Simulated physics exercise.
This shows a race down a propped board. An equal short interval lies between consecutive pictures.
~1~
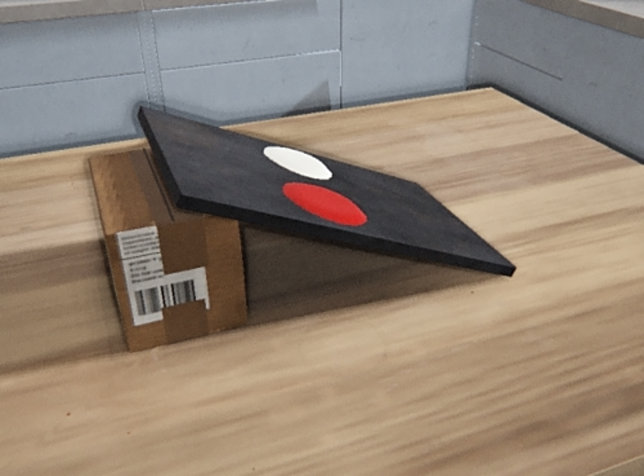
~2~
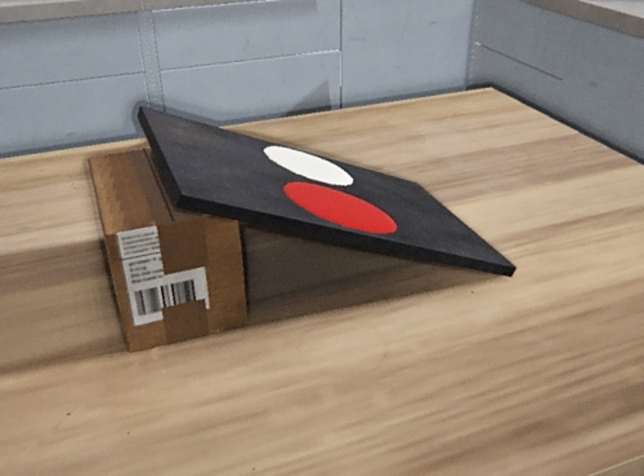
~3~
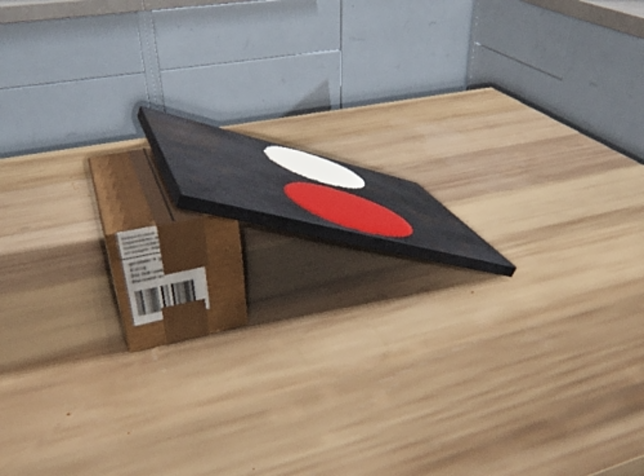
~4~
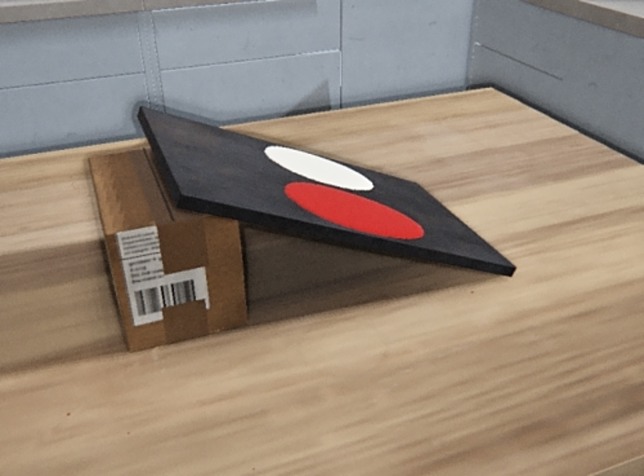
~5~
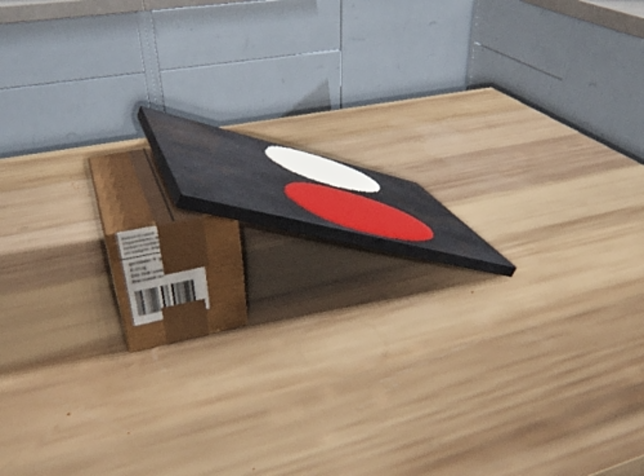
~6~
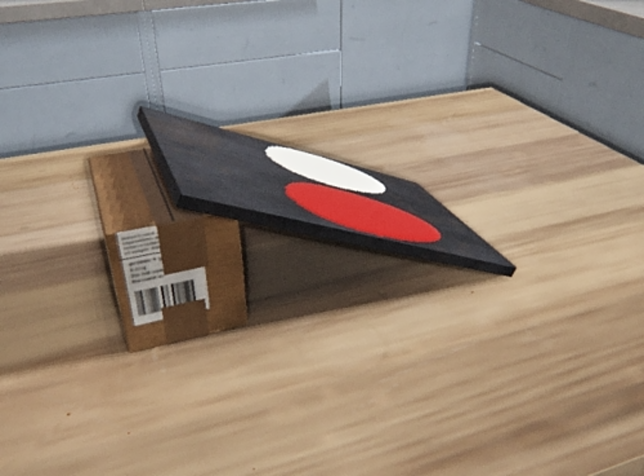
Red and white liquid patches spreading down a tilted black board propped on a cardboard box, lengthening quickly, then more slowly.
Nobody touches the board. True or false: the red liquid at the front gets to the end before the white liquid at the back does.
True.
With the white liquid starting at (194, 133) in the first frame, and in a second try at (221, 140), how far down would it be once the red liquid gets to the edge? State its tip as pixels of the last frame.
First start: Around (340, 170); second start: (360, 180).
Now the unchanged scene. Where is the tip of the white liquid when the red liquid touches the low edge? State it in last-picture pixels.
In the last picture its tip is at about (418, 193).
Shortly, the red liquid is close to the edge; the white liquid is three quarters of the way down.
Then, the red liquid is close to the edge; the white liquid is close to the edge.
At the finish, the red liquid is at the low edge; the white liquid is close to the edge.
